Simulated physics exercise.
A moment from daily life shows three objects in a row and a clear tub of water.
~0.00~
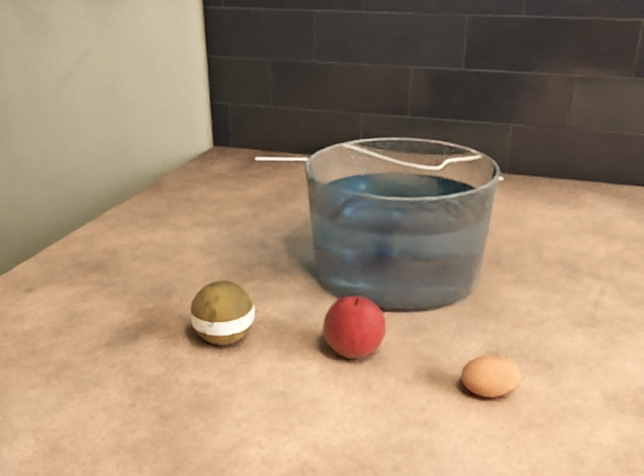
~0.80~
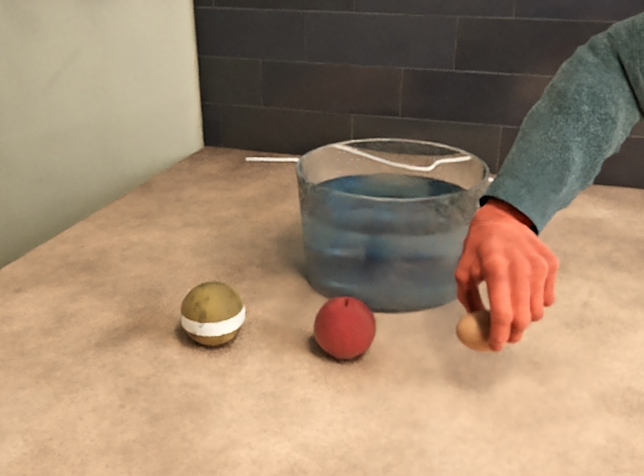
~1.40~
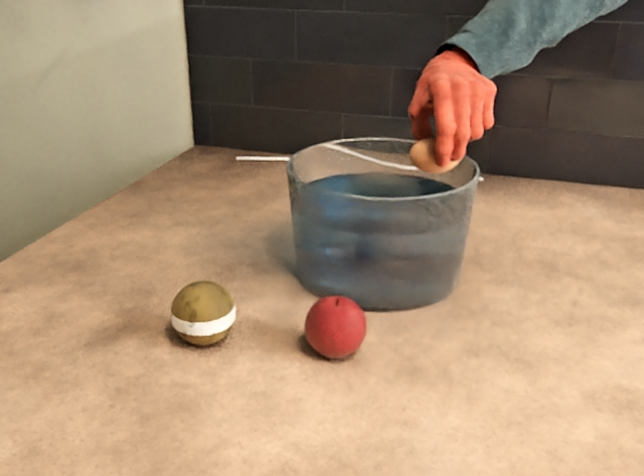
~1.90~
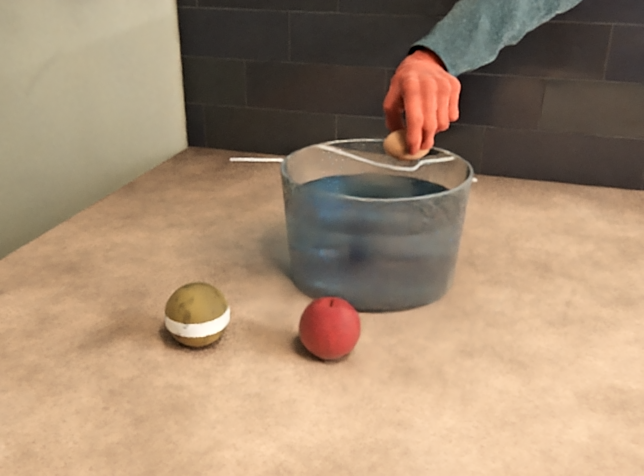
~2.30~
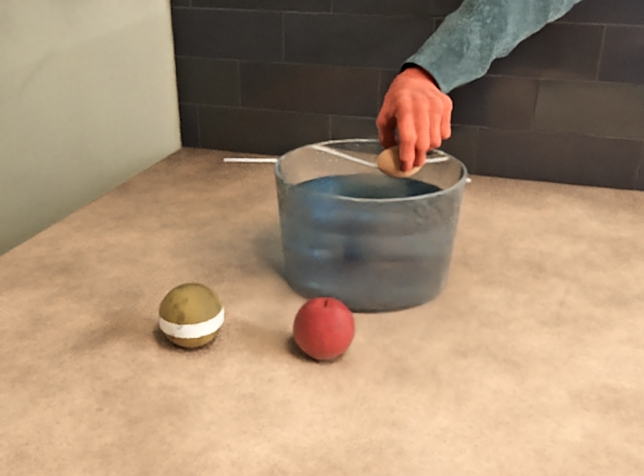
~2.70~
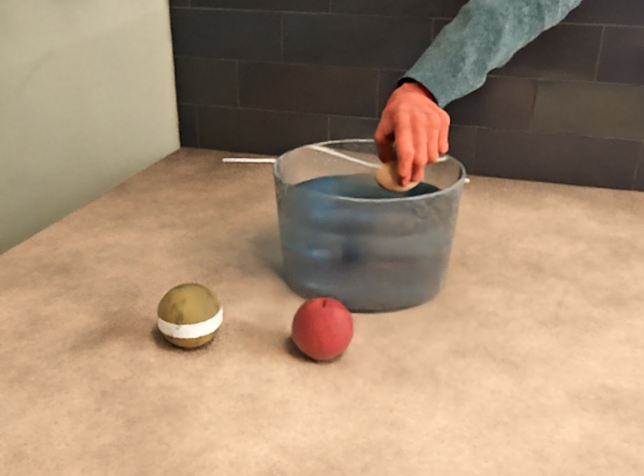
A hand picks up the egg on the right and lowers it into the clear tub.
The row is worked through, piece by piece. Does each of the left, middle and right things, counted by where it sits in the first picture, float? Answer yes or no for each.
Left - yes, middle - yes, right - no.
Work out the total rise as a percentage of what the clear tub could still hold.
It comes to roughly 12 per cent.
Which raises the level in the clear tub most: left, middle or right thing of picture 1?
That's the centre of the three.
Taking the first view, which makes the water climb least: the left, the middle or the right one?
That'd be the far-right item.
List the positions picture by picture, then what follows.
In the first frame, the row from the left; tennis ball (223, 312); apple (355, 327); egg (491, 375).
In the second frame, a hand picks up the egg; egg (486, 330); apple (345, 327).
In the third frame, it is carried over; egg (435, 155); tennis ball (204, 312).
In the fourth frame, it is above the clear tub; egg (407, 145); apple (330, 328).
In the fifth frame, it comes down; egg (400, 162); tennis ball (192, 314).
In the sixth frame, it is just over the surface; tennis ball (190, 315); apple (323, 328); egg (398, 177).
After 4.0 s, the egg goes to the bottom.
After 8.0 s, the apple floats.
After 12.0 s, the tennis ball floats; afloat, tennis ball and apple.
